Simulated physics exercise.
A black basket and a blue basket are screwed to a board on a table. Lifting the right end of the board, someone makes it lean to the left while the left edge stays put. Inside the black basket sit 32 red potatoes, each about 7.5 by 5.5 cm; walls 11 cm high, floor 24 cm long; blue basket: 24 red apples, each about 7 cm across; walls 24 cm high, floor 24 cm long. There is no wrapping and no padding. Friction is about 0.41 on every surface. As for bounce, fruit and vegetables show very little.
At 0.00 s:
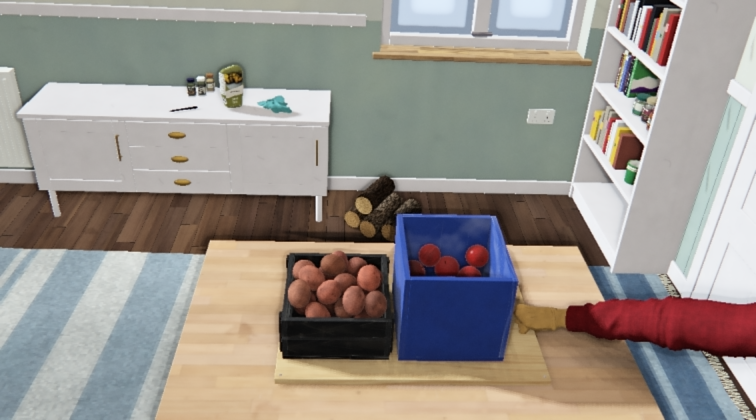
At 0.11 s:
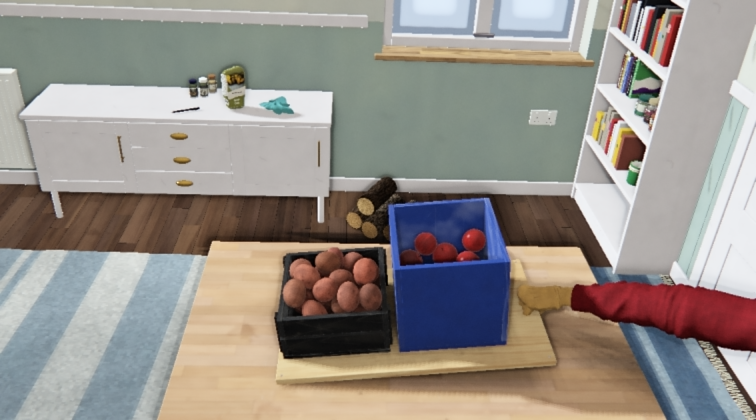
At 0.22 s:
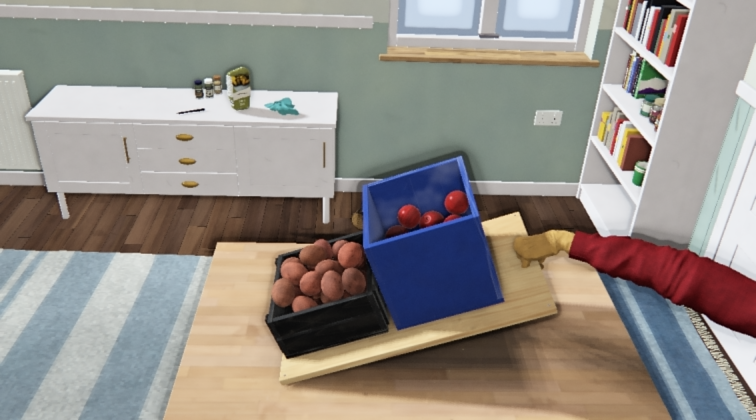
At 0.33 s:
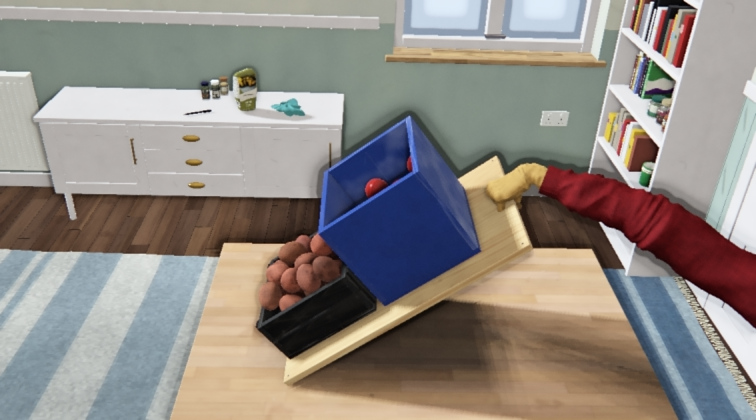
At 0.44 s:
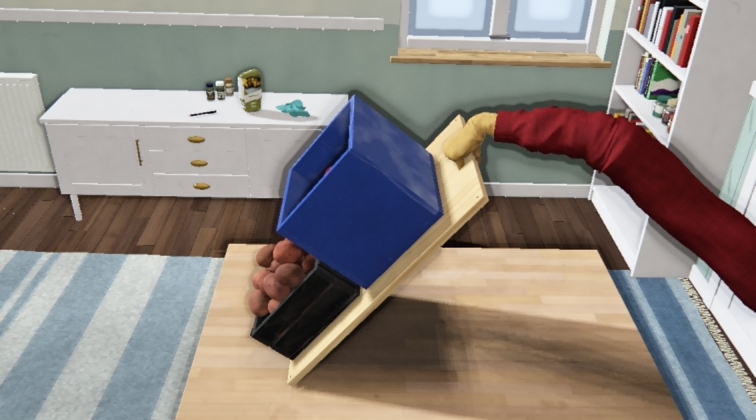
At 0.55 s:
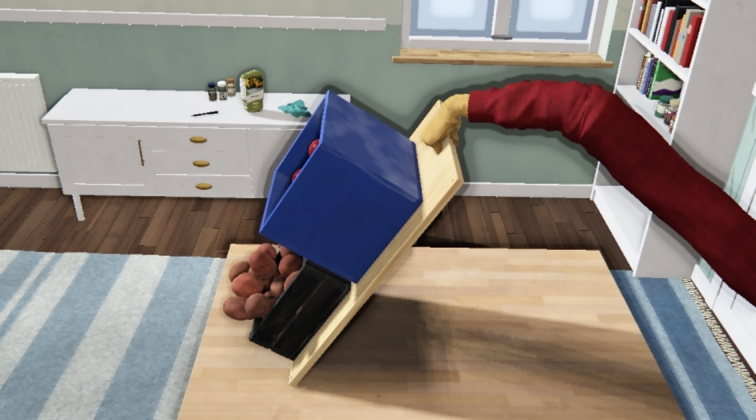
A tall blue basket of red apples and a low black basket of reddish potatoes to its left sit on a wooden board on a pale table, seen from slightly above in a room with a white sideboard, firewood and a bookshelf. A red-sleeved arm with a tan glove lifts the board's right end steeply as the camera pans slightly. The baskets tilt left with it, and potatoes bunch over the black rim.
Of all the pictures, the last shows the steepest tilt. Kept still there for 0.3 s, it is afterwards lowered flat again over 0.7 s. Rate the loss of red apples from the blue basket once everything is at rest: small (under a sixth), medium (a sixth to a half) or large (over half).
Small.
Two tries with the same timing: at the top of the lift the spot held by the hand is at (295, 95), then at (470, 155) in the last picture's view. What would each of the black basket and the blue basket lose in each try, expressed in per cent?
Black basket: 80 %, then 30 %; blue basket: 100 %, then 0 %.
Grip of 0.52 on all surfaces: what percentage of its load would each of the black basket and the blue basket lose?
Black basket 20, blue basket 0 per cent.
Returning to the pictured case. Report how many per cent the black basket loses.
The black basket comes in at 40 in a hundred.
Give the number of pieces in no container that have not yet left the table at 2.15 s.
Roughly 5 of them.
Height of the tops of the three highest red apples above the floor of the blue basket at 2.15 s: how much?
Near 16 centimetres, I'd say.
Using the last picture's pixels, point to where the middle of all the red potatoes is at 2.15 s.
Middle approx. (323, 315).
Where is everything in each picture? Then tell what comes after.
In the first picture (each is followed by its nearest rim corner in this view; the camera pans a little), blue basket, (411, 278); black basket, (287, 319); 0° from level; none out.
The second picture shows blue basket, (400, 268); black basket, (283, 319); 6° from level.
The third picture shows blue basket, (369, 246); black basket, (272, 320); 20° from level.
The fourth picture shows blue basket, (323, 229); black basket, (262, 325); 38° from level.
The fifth picture shows blue basket, (280, 226); black basket, (254, 332); 52° from level.
The sixth picture shows blue basket, (262, 228); black basket, (252, 335); 58° from level; 1 out.
After 0.81 s, tilt 58°; black basket 22 in, 10 out and blue basket 23 in, 1 out.
After 1.13 s, tilt 38°; black basket 18 in, 14 out and blue basket 23 in, 1 out.
After 1.58 s, tilt 0°; black basket 18 in, 14 out and blue basket 23 in, 1 out.
When it is over (at 2.15 s), black basket 18 in, 14 out and blue basket 23 in, 1 out. Asked share, 1 of 24, 4 per cent.
